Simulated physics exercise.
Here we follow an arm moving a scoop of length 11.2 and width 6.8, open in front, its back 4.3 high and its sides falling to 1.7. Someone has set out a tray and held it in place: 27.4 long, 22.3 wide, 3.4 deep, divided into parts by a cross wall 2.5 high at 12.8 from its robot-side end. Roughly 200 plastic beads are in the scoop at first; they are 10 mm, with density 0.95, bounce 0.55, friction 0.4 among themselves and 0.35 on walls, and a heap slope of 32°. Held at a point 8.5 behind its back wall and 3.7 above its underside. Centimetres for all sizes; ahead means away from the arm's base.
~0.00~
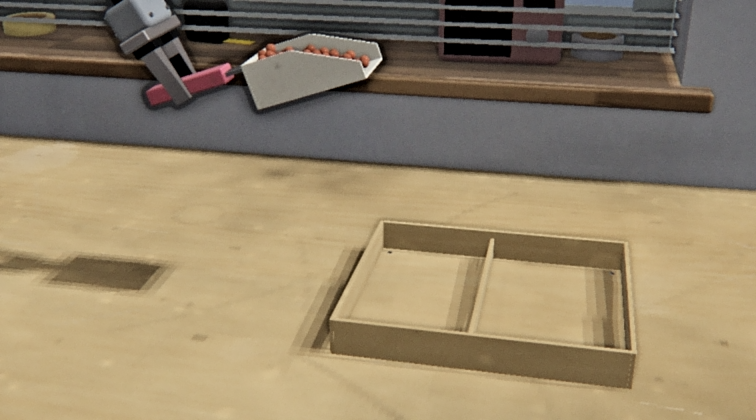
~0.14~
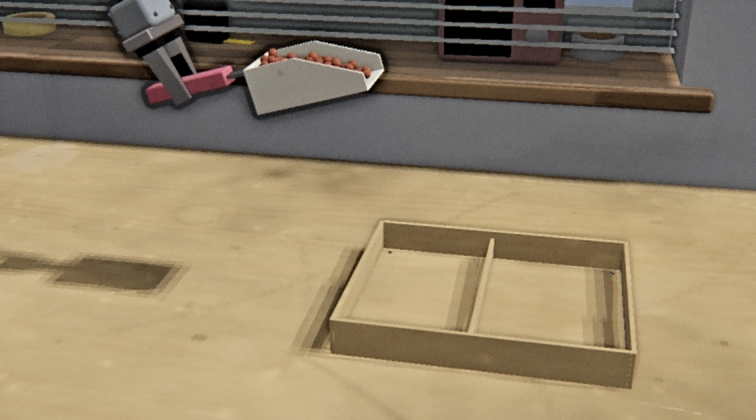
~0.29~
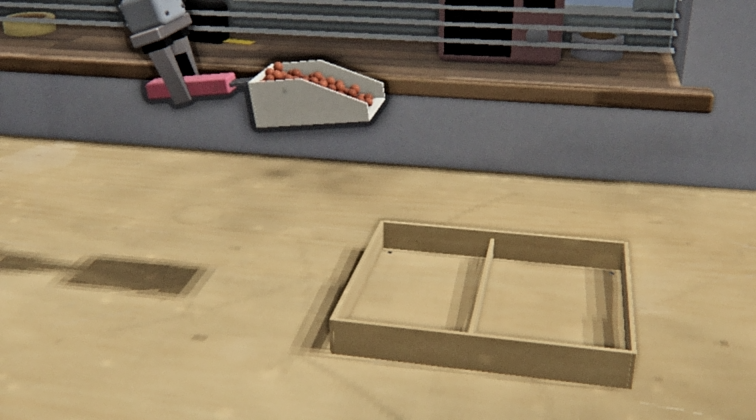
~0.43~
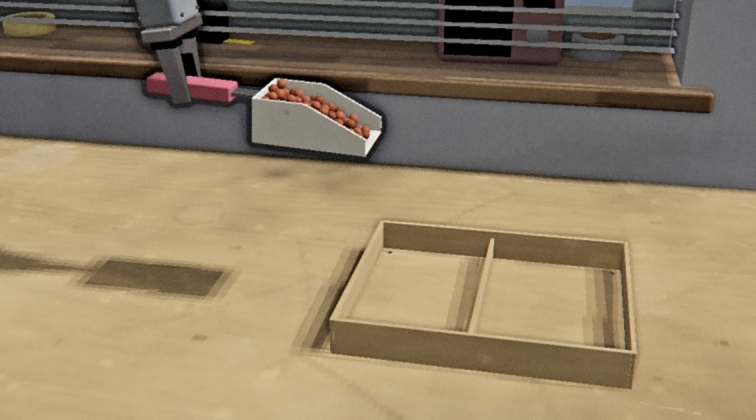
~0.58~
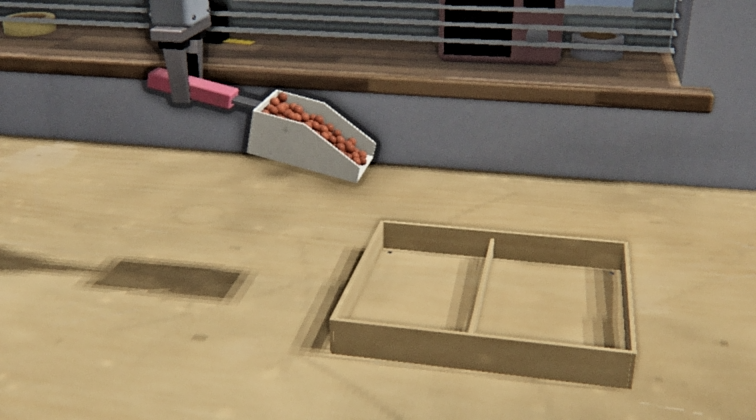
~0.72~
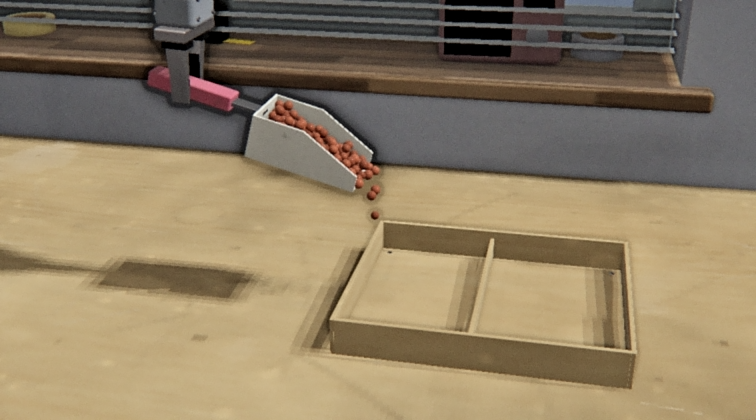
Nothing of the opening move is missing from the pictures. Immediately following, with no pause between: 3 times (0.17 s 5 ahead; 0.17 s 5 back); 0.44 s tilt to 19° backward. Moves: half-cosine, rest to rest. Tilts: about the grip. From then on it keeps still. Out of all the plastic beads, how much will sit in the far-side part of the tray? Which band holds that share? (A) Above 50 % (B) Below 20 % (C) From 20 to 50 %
(B) Below 20 %.
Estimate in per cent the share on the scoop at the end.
End share: Around 0 per cent.
After 1.30 s, tilted 15° forward, highest piece 14 above the table; 163 in the robot-side part, 17 in the far-side part, 20 in flight or on a rim.
After 1.89 s, tilted 6° forward, highest piece 2 above the table; 182 in the robot-side part, 18 in the far-side part.
After 2.38 s, tilted 19° backward, highest piece 2 above the table; 182 in the robot-side part, 18 in the far-side part.
After 3.43 s, tilted 19° backward, highest piece 2 above the table; 182 in the robot-side part, 18 in the far-side part.
In the end, 182 in the robot-side part, 18 in the far-side part. That is 9 % in the far-side part of the tray.
